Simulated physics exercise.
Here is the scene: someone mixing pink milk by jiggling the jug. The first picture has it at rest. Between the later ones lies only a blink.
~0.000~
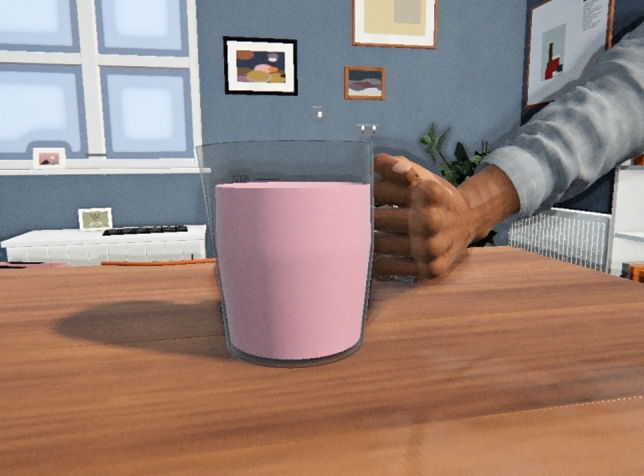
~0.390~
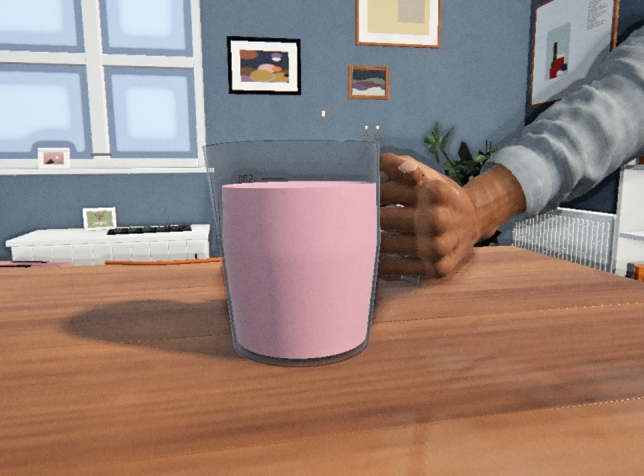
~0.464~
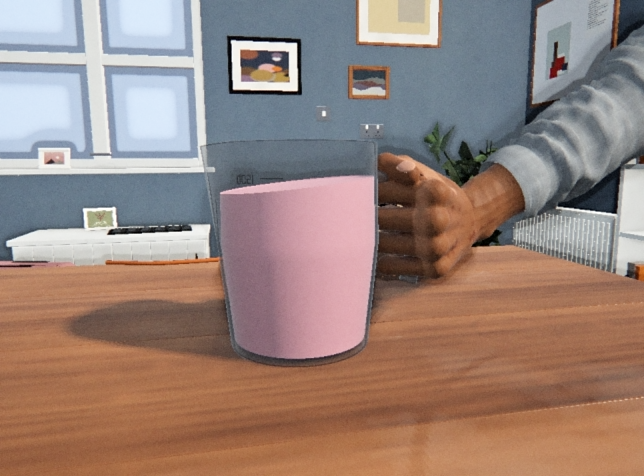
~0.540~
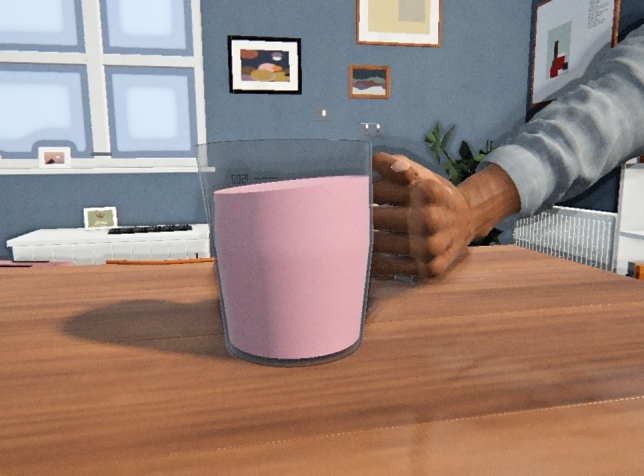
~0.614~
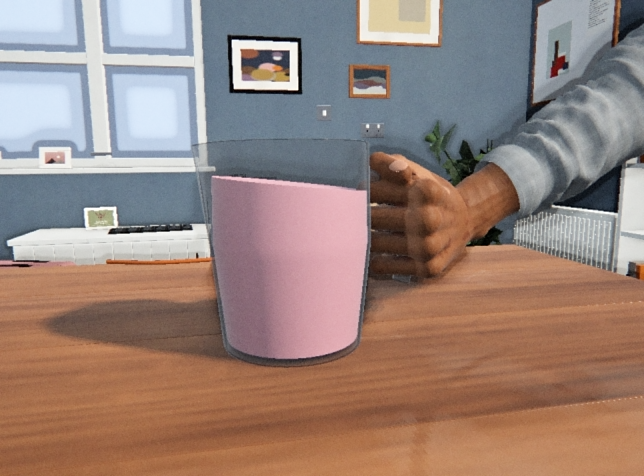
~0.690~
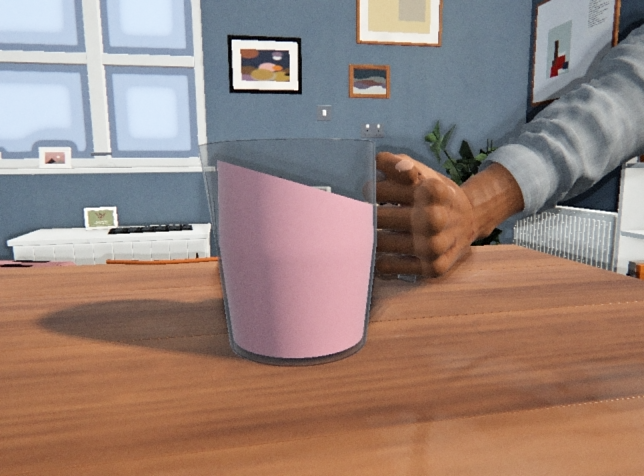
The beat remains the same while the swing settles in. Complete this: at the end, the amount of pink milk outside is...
At the end, the amount outside is more than zero.
After 1.0 s, the highest wave so far goes over the rim.
After 5.1 s, the highest wave so far goes over the rim; some is on the top.
